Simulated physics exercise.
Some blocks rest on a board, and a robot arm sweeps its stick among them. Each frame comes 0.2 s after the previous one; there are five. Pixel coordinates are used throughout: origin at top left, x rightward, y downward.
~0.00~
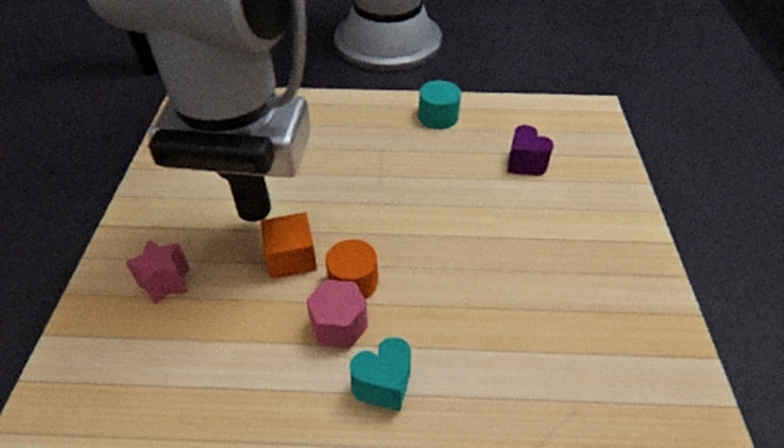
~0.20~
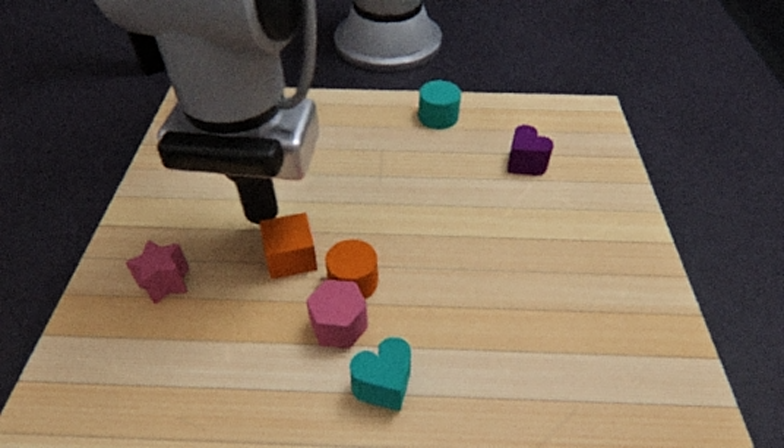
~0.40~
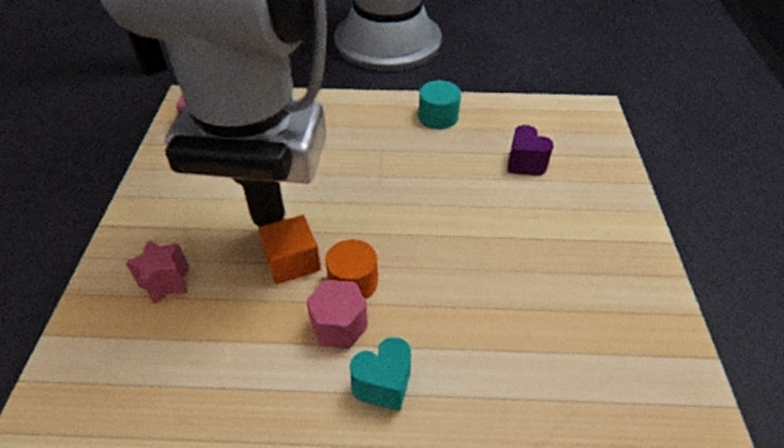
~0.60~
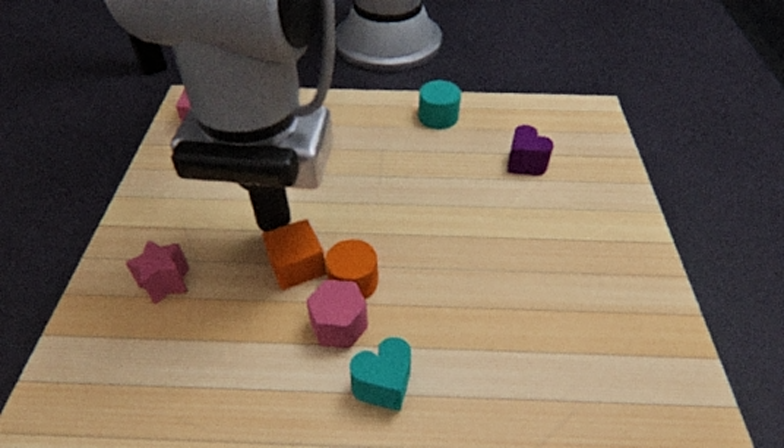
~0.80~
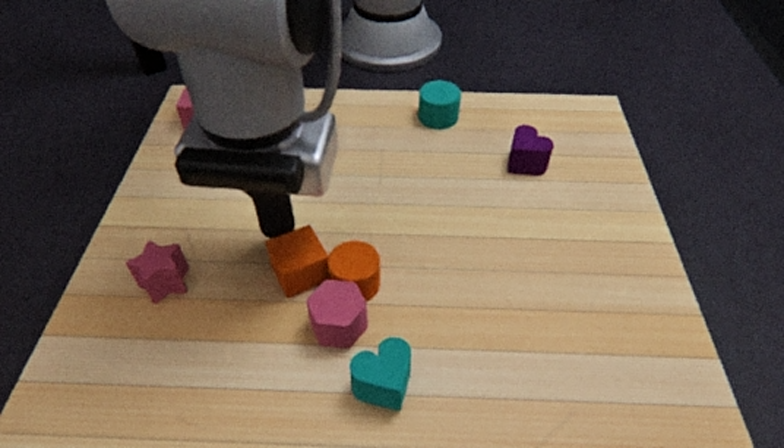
Robot arm easing its black stick right and down against an orange block, nudging it slightly toward the orange circular block.
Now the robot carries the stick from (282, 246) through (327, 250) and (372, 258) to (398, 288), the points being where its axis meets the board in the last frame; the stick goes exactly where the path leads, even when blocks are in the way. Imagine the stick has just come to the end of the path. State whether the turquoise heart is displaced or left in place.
It will be resting on its spot.
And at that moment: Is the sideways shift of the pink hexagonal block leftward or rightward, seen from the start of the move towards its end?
Slides right.
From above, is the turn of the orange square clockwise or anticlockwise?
Rotation: Clockwise.
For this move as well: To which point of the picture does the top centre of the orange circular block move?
When the path ends, it will be at (383, 300).
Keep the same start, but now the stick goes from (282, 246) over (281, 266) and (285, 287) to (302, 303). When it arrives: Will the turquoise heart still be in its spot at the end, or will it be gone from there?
That block ends up displaced.
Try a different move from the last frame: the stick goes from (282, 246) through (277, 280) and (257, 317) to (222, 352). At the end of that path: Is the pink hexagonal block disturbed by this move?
The pink hexagonal block is moved.
What follows on the original path. One third of the way, stick at (325, 232); orange square at (305, 259), turned 30° clockwise.
Two thirds of the way, stick at (372, 240); orange square at (305, 259), turned 30° clockwise; pink hexagonal block at (336, 306); orange circular block at (370, 268).
At the end, stick at (399, 271); orange square at (305, 259), turned 30° clockwise; pink hexagonal block at (328, 318), turned 40° clockwise; orange circular block at (383, 300); turquoise heart still.
